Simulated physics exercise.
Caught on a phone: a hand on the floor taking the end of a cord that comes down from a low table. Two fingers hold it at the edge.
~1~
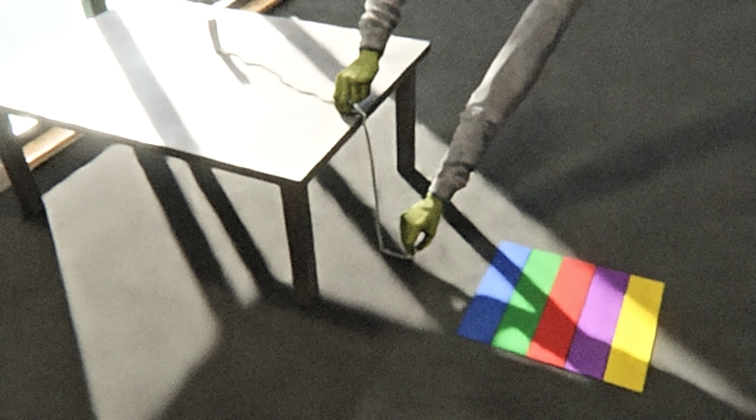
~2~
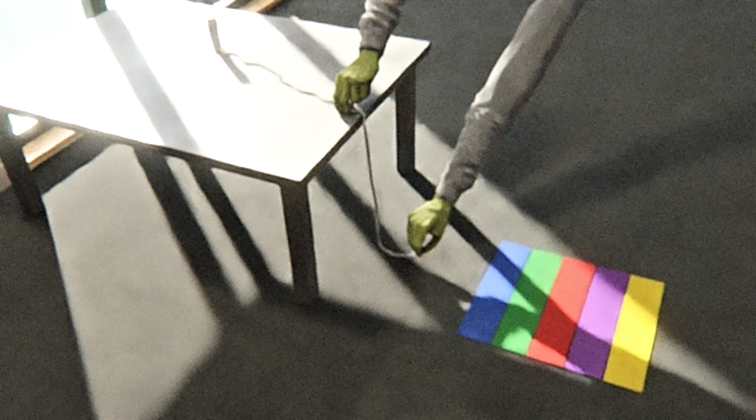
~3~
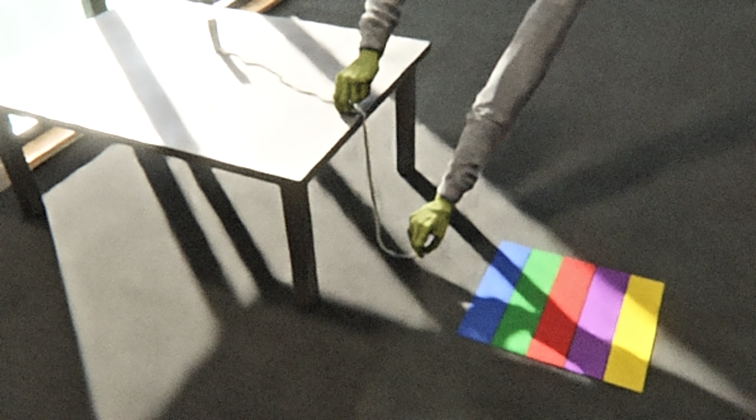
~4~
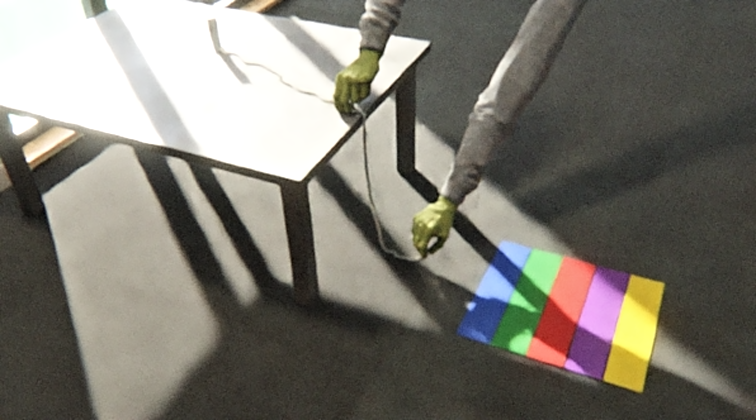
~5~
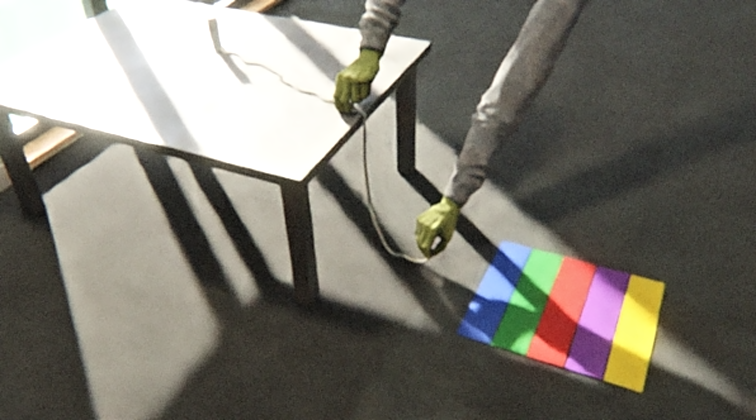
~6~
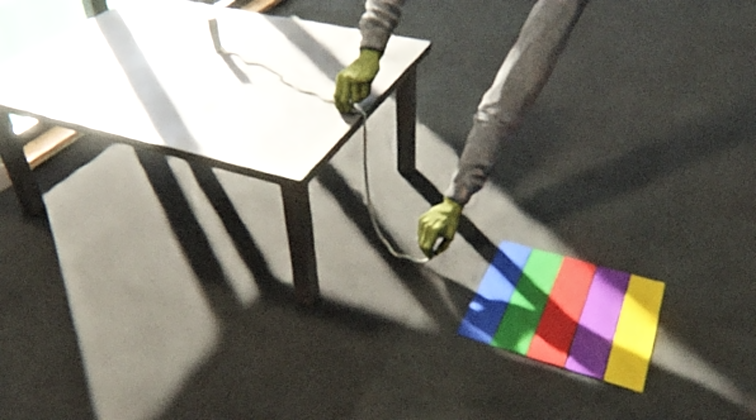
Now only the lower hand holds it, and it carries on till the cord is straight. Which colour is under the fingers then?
It gets as far as the green strip.
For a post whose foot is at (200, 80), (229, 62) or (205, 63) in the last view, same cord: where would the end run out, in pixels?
Near (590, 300), (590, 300) and (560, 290).
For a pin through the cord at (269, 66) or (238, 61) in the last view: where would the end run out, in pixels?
The places are (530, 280) and (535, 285).
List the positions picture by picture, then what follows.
The first picture shows end (416, 250); blue (481, 320); green (516, 331); red (552, 342); purple (589, 353); yellow (628, 365).
The second picture shows end (423, 252); cord through (240, 56) (278, 74) (319, 96) (364, 125) (373, 188) (379, 241).
The third picture shows end (424, 253).
The fourth picture shows end (428, 254); cord through (240, 56) (279, 74) (319, 96) (364, 125) (369, 188) (381, 242).
The fifth picture shows end (432, 255).
The sixth picture shows end (433, 255); cord through (240, 56) (279, 74) (320, 96) (365, 124) (367, 187) (384, 241).
Soon after, end near (484, 269); over blue.
After that, end near (517, 278); over green.
At the stop, end near (538, 284); over green. The green one.
